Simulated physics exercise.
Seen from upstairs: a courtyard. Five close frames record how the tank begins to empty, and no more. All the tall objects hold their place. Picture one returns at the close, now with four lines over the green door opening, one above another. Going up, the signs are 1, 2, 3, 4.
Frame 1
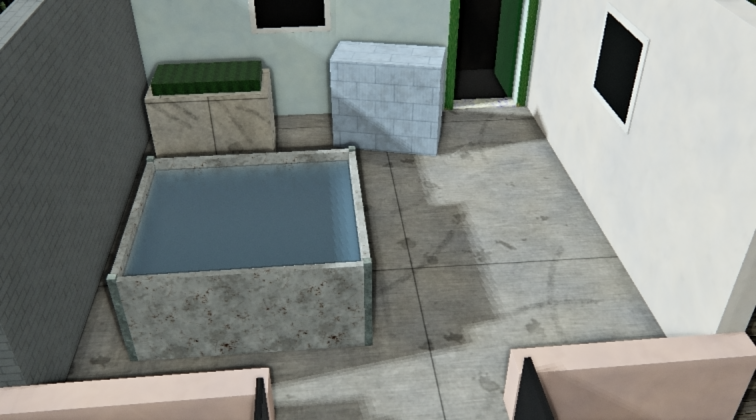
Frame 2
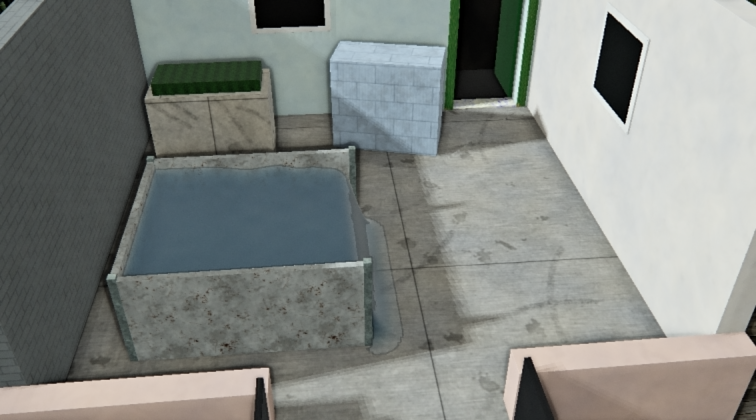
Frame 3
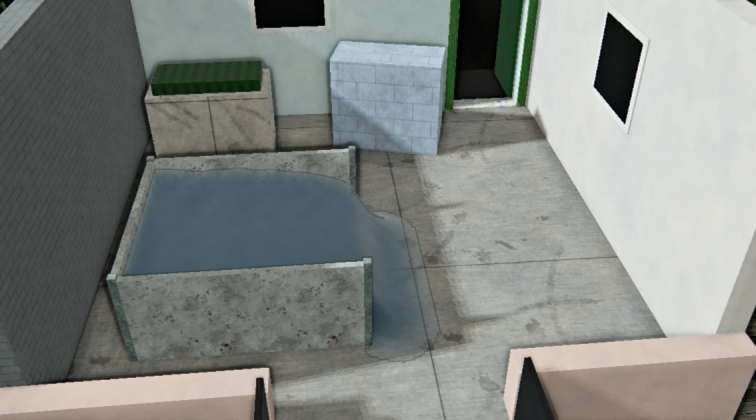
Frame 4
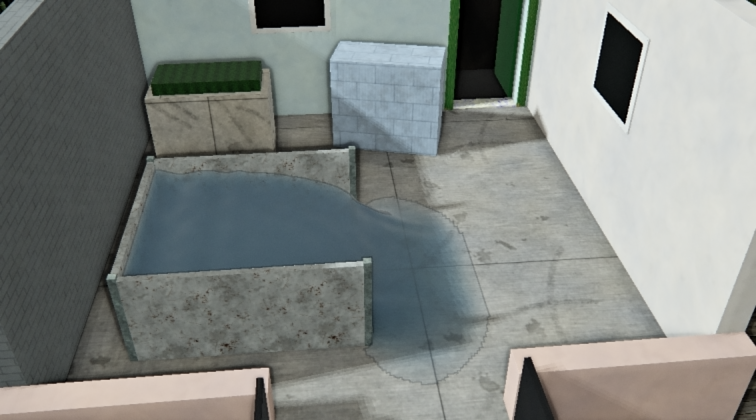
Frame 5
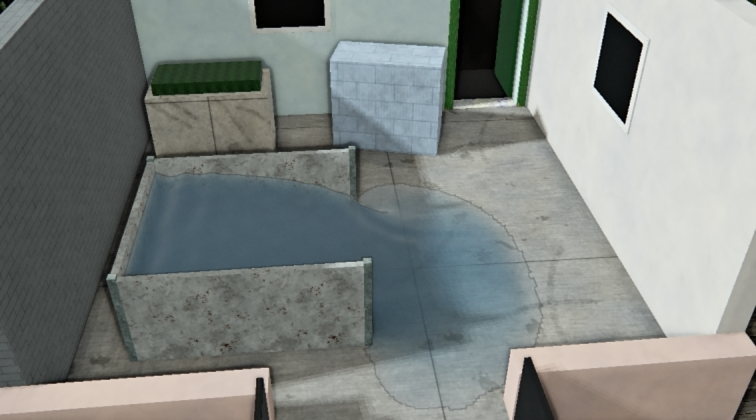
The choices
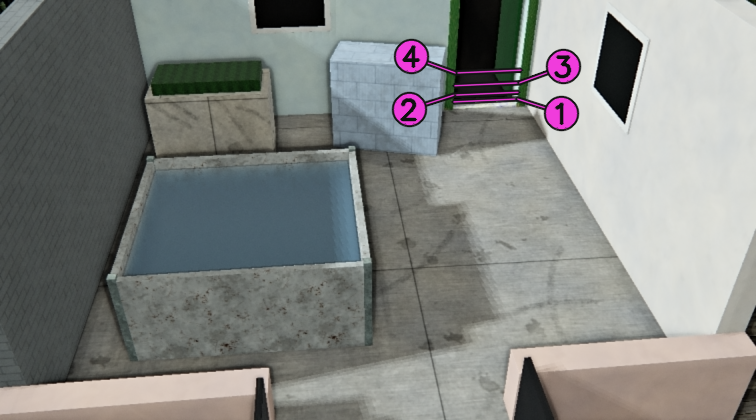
Water pours out of the tank's open right side and spreads across the courtyard floor.
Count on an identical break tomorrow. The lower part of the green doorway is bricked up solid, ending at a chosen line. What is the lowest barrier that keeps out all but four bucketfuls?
Choose 3.
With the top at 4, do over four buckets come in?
No, not at all.
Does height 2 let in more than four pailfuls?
Yes, that goes wrong.
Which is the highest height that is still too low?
That is height 2.
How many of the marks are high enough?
Two of the four.
In magenta, 1 at (485, 100); 2 at (486, 93); 3 at (487, 84); 4 at (488, 71); from the bottom up 1, 2, 3, 4.
For height 1, dozens of bucketfuls pour in.
For height 2, about 14 bucketfuls get in.
For height 3, a bucket or two gets in.
For height 4, nothing gets over.
